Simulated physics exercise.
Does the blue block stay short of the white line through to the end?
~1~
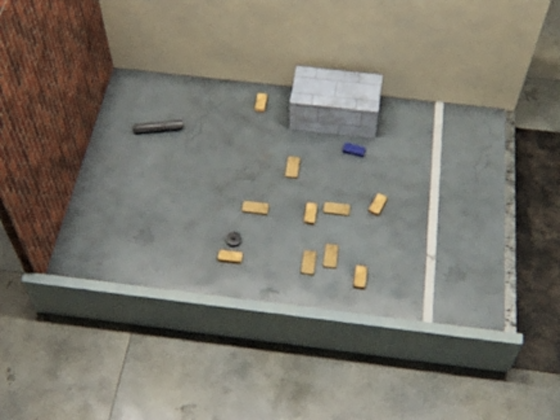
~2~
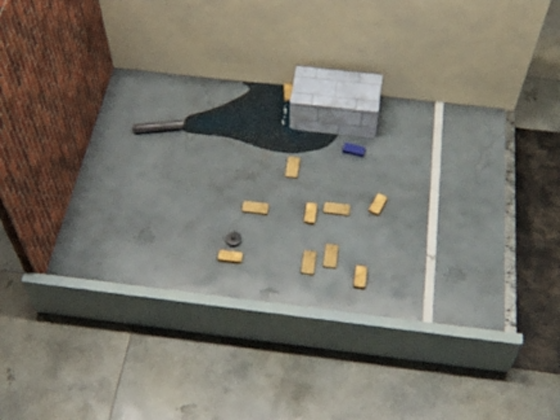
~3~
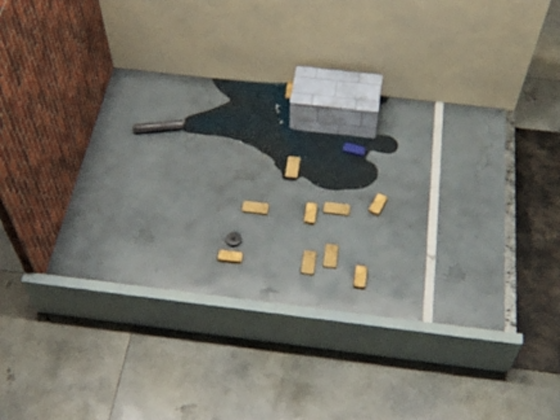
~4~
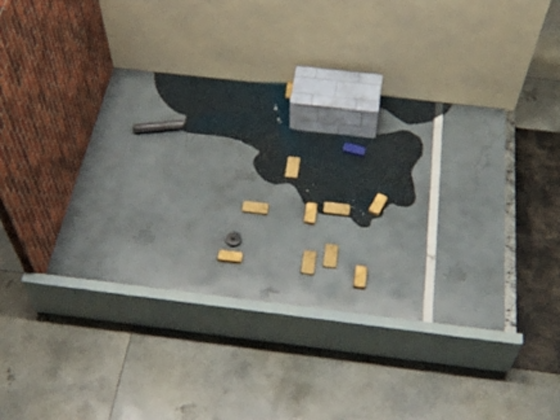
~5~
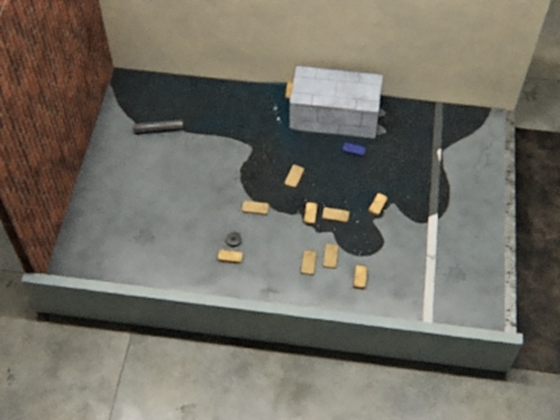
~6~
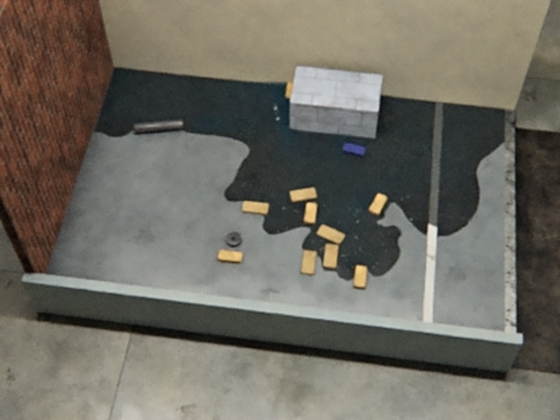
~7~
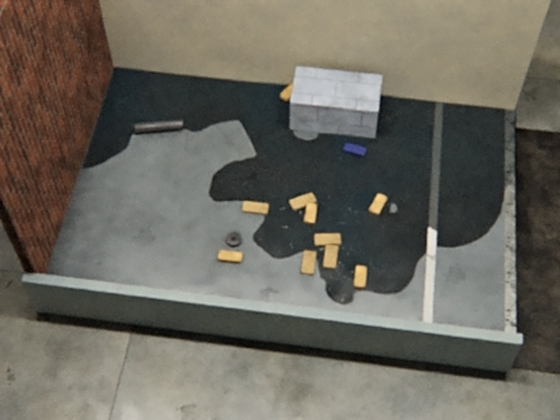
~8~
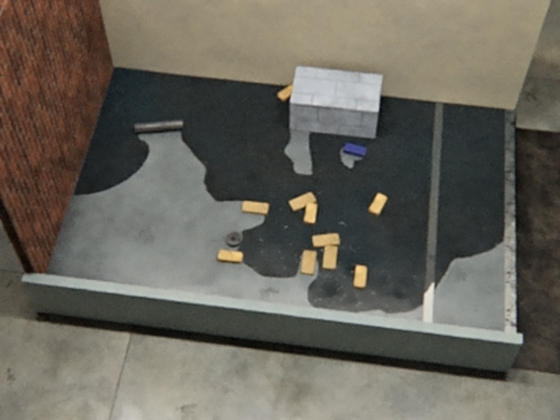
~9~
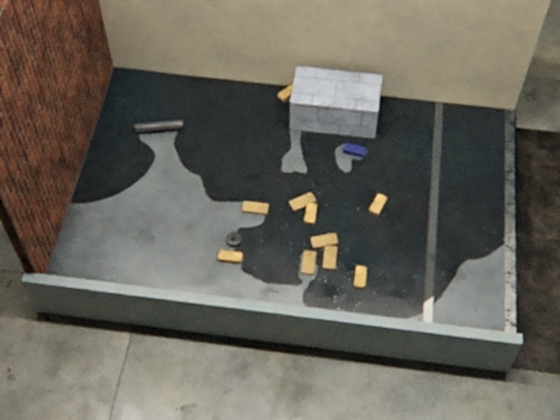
Yes, the blue block stays short of the white line, resting near the grey block even as the water spreads around it.
